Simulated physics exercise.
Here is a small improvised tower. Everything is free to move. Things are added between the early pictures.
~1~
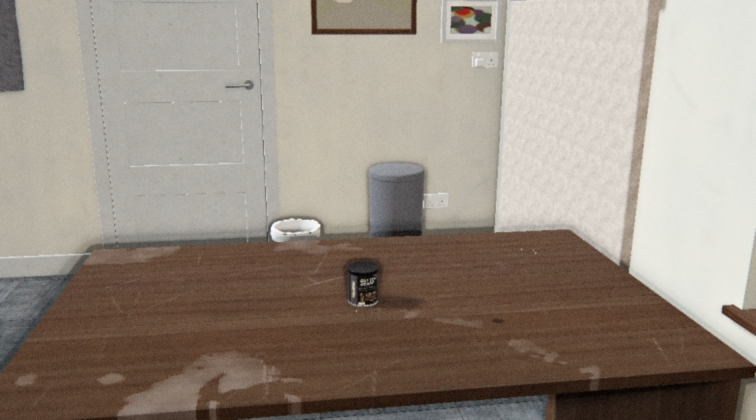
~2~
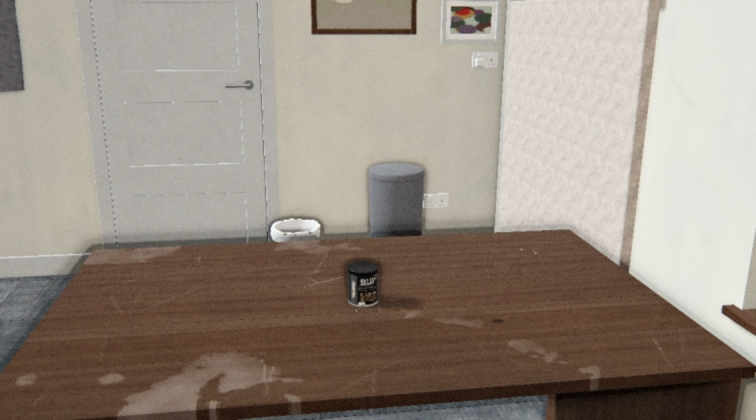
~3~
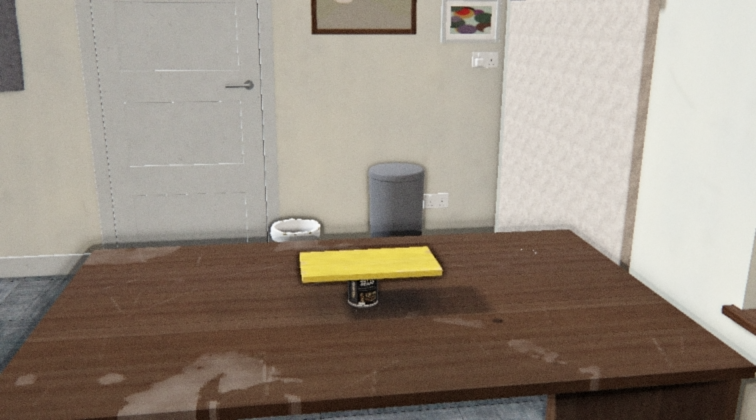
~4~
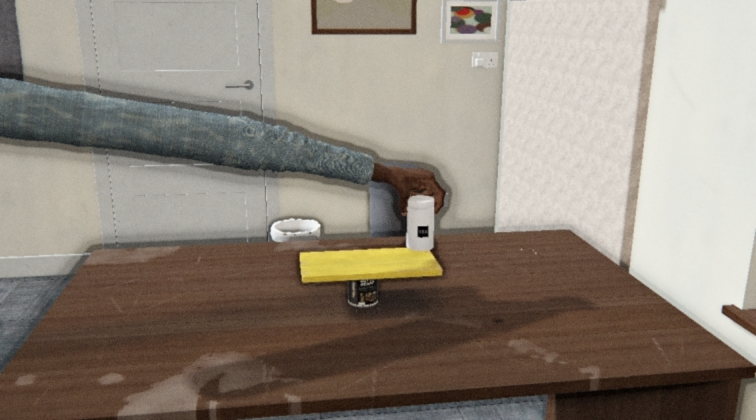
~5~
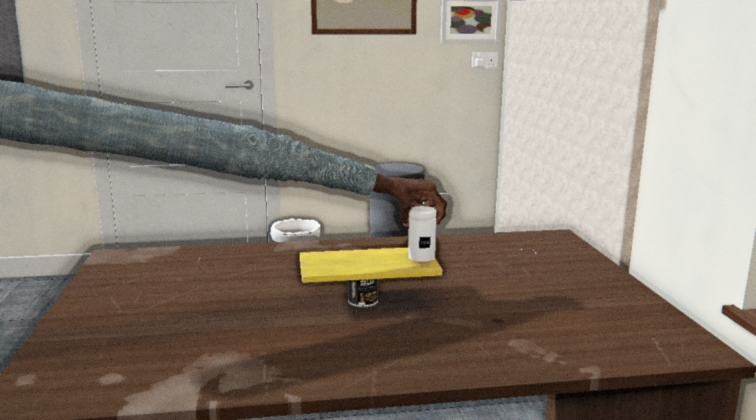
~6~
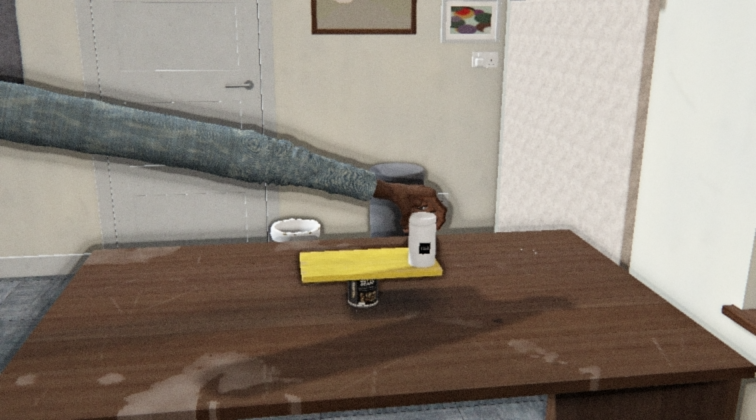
On a worn wooden table in a room with a door and bins, a yellow board appears across the top of a small black tin, then a hand reaches in from the left and lowers a white jar onto the board's right end.
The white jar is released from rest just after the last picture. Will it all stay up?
Outcome: The stack loses its balance.
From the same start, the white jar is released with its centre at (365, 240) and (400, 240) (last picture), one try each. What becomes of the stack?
First try: It keeps its balance; second try: It loses its balance.
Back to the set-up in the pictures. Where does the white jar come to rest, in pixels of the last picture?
Near (500, 297).
Then, 0.40 s later than the last frame, white jar now fallen; yellow board tilted by 39°.
Then, 0.60 s later than the last frame, yellow board tilted by 27°.
When it is over, fallen, white jar; moved from the start, yellow board; black tin as before. End places, in pixels of the last picture, white jar near (500, 297). The stack comes apart.
